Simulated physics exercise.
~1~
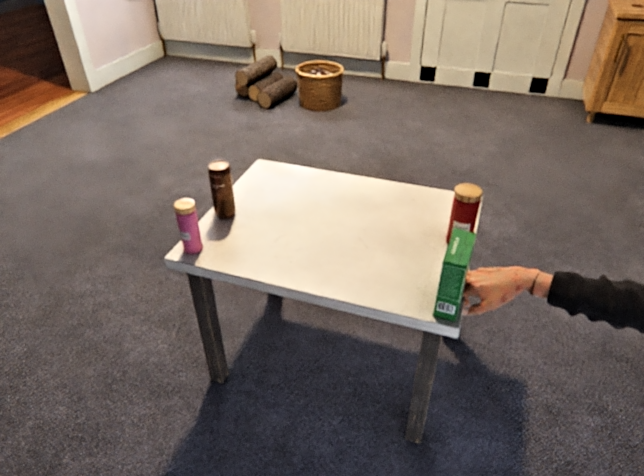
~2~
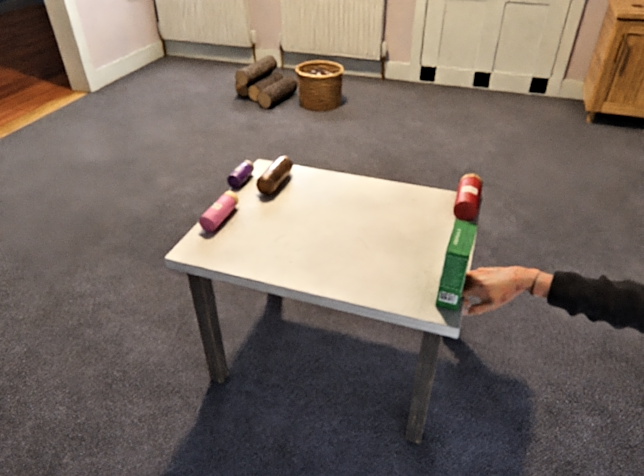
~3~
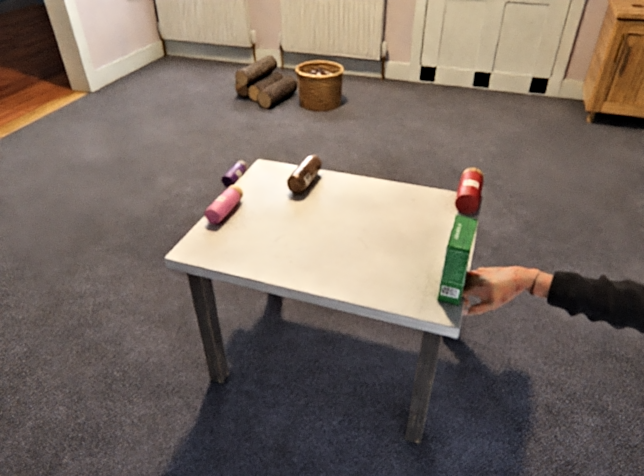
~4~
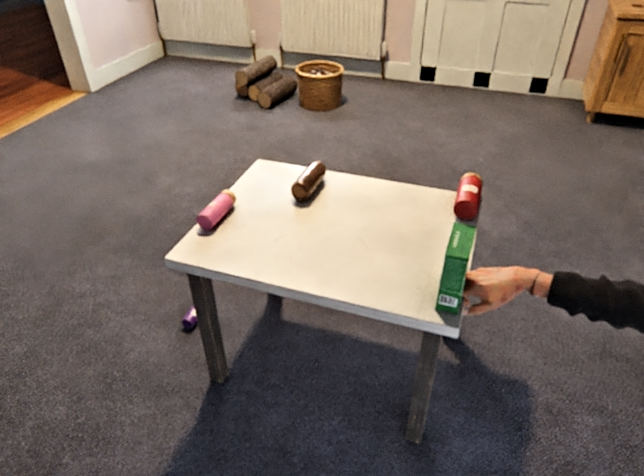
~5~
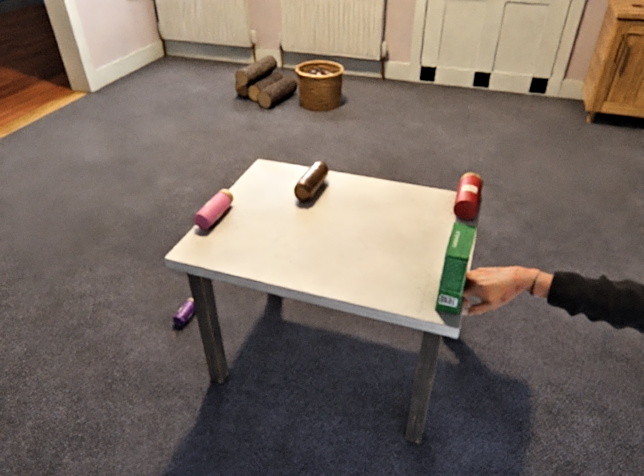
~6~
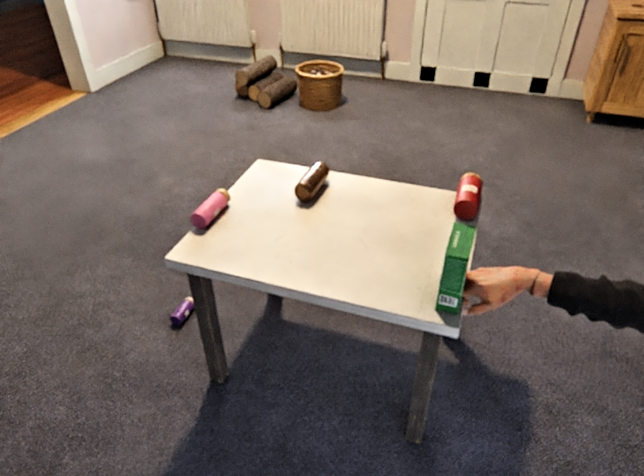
On a small table in a carpeted room, cylindrical containers topple, a purple one falling off, while a hand steadies a green packet.
